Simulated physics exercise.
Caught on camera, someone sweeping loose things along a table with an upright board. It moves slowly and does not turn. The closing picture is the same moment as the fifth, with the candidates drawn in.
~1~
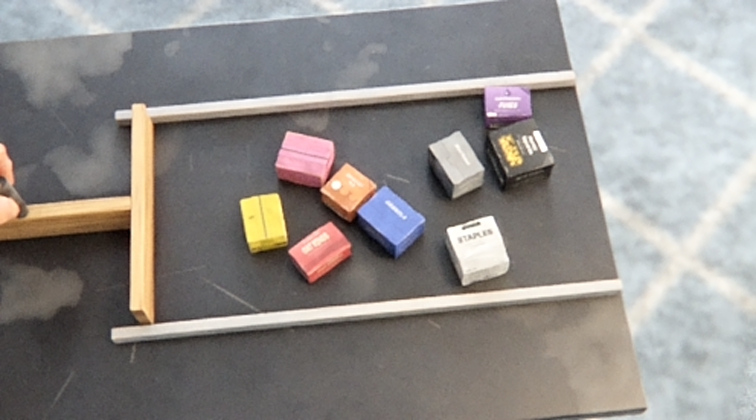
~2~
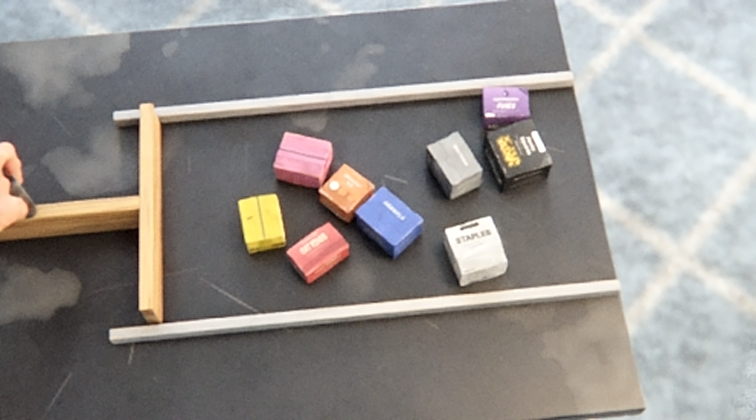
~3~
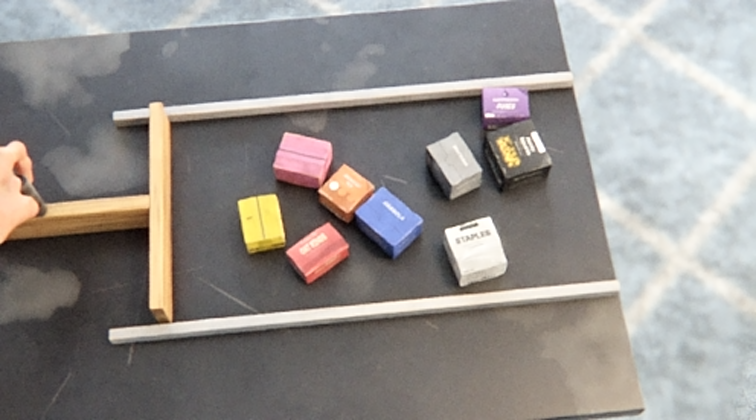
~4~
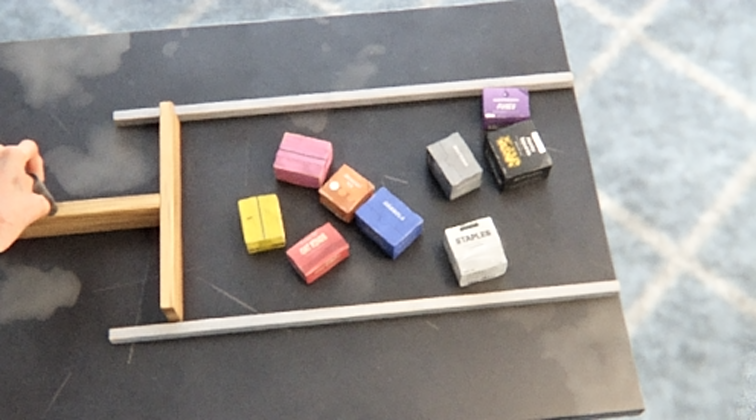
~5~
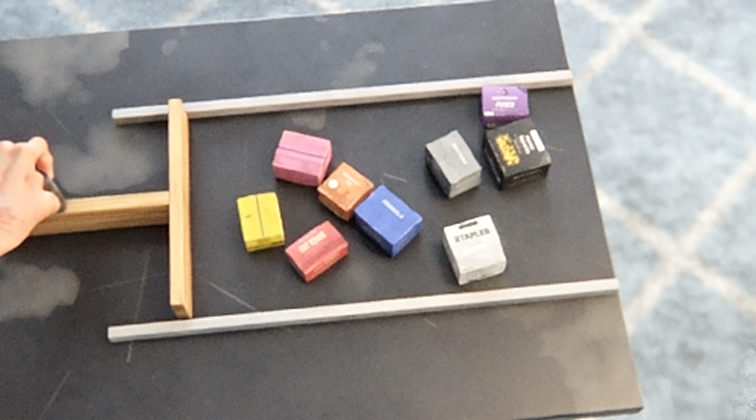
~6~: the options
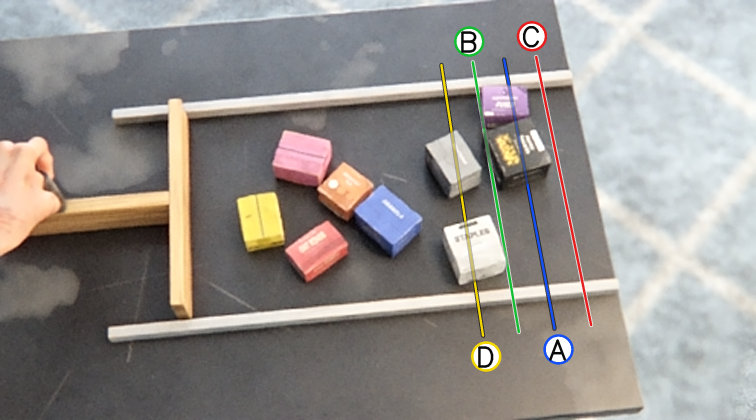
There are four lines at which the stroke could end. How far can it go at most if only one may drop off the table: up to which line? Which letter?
Up to line B.
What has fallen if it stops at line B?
The black packet goes over.
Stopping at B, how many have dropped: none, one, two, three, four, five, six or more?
By then, one.
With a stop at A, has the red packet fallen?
No.
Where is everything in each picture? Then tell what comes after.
The first picture shows grey box (455, 166); orange packet (348, 193); pink box (306, 160).
The second picture shows board (146, 201); yellow box (263, 224).
The third picture shows board (155, 200); purple box (504, 109).
The fourth picture shows board (167, 199); blue packet (388, 222).
The fifth picture shows board (176, 197); grey box (452, 165); orange packet (345, 192); pink box (303, 159).
On the marked copy, A at (528, 185); B at (494, 188); C at (562, 182); D at (461, 191).
Taking B. A third of the way, board (291, 186); red packet (333, 259); pink box (321, 153).
Two thirds of the way, board (405, 176); black packet (538, 147); grey box (497, 156).
When it is over, board (493, 168); black packet over the edge; grey box (571, 139); one fallen.
As for the rest, A drops four; C drops six; D is within the limit but short.
